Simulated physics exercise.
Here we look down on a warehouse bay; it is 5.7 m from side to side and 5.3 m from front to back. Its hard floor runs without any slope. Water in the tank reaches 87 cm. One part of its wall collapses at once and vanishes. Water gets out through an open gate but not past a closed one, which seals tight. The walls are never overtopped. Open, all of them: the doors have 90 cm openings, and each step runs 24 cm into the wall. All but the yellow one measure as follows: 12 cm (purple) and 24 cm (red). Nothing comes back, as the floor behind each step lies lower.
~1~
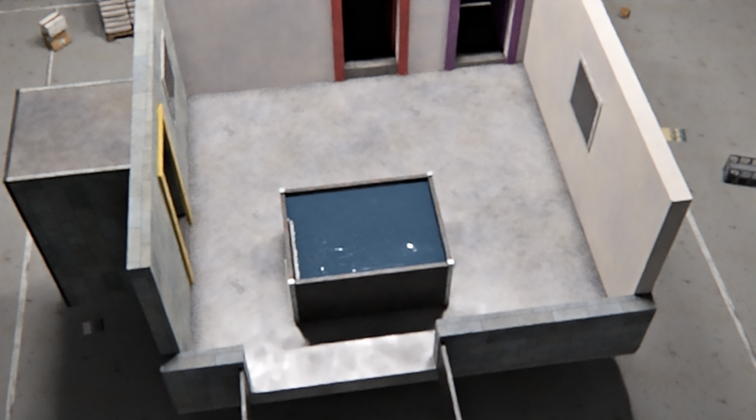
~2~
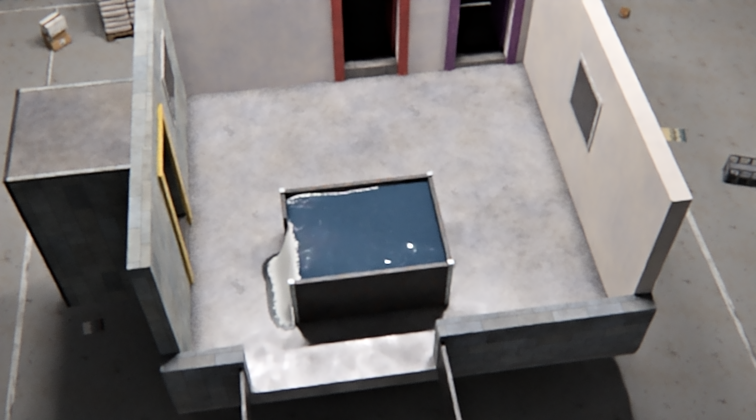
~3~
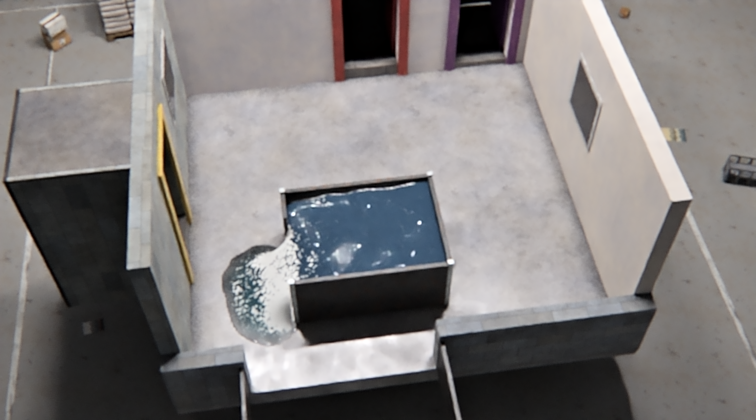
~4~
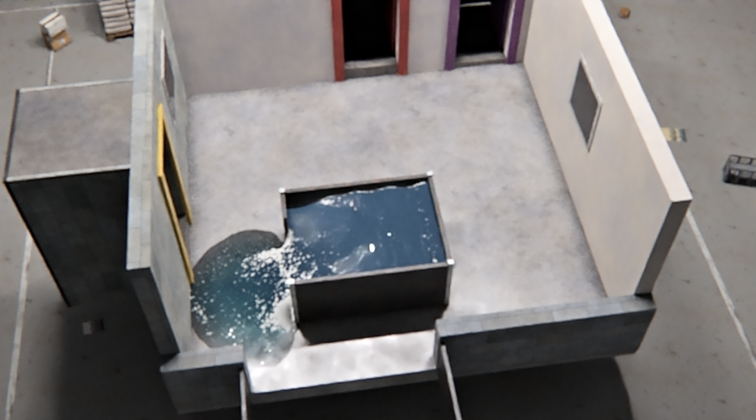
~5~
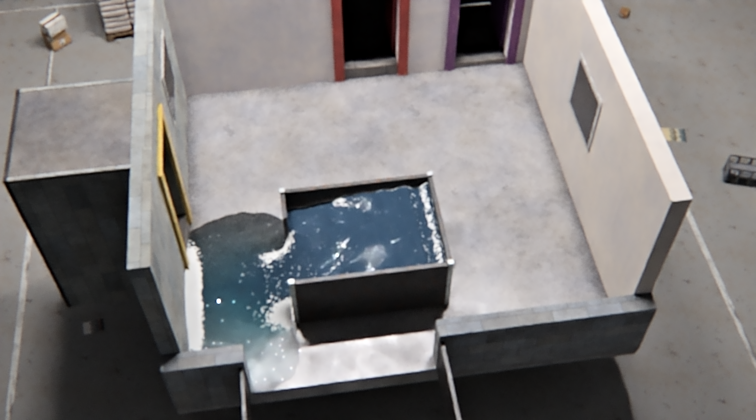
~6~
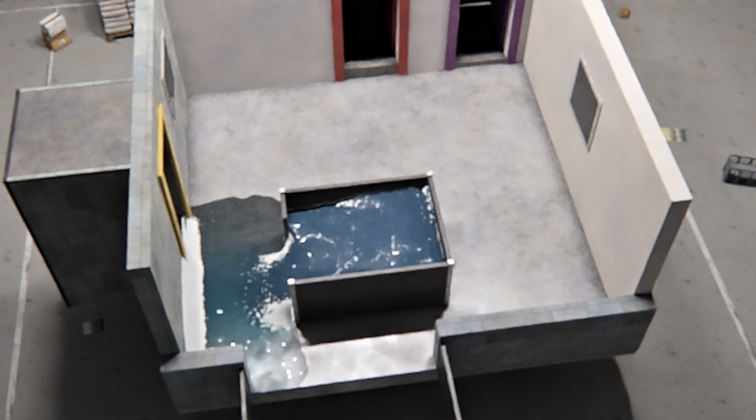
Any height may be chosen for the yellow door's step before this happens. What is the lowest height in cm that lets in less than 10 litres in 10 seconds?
36 cm.
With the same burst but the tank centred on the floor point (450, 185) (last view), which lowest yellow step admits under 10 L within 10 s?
About 32 centimetres.
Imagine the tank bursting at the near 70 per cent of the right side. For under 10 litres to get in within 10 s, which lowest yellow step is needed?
About 8.0 cm.
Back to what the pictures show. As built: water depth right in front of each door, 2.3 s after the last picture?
Before purple it's 0 cm, before yellow 22 cm, before red 6 cm.
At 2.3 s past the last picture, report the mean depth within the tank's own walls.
Roughly 28 cm on average.
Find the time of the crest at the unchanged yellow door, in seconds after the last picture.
The level tops out near 0.6 seconds.
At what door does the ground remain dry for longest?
That's the purple one, it comes last.
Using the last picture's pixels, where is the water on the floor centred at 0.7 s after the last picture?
The water's centre is at about (304, 278).
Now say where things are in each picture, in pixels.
The tank at (364, 230) is whole and still, 87 cm deep; the yellow door at (177, 206) is dry, in the first picture.
Water pours out at (294, 274) and has run 0.4 m, to (269, 277); about 10 cm deep outside, 87 cm at the back, in the second picture.
The front is at (231, 296), 0.9 m from the gap at (294, 276); 1.1 m2 of floor is wet, 87 cm left at the back, in the third picture.
The gap is at (294, 278), the front 1.4 m out at (192, 312); the back of the tank holds 84 cm, in the fourth picture.
The front is at (179, 256), 1.6 m from the gap at (294, 278); 3.4 m2 of floor is wet, 75 cm left at the back, in the fifth picture.
Water pours out at (294, 278) and has run 1.8 m, to (190, 213); about 8 cm deep outside, 74 cm at the back; water is at the yellow door at (177, 206), in the sixth picture.
Then, 0.7 s after the last picture water covers 20 % of the floor, deepest (68 cm) near (193, 383); 35 cm at the yellow door, 15 litres in over its 25 cm step.
Then, 2.3 s after the last picture water covers 55 % of the floor, deepest (30 cm) near (193, 383); 22 cm at the yellow door, 47 litres in over its 25 cm step.
Then, 9.3 s after the last picture water covers 95 % of the floor, deepest (14 cm) near (596, 284); 5 cm at the yellow door, 48 litres in over its 25 cm step.
At the yellow door as built, the water peaked near 35 cm, 0.7 s after the last picture.
Run again over the same 10 s with other heights there, 30 litres in over 29.5 cm, 3 litres over 40 cm. The limit of 10 litres is kept from about 36 cm up.
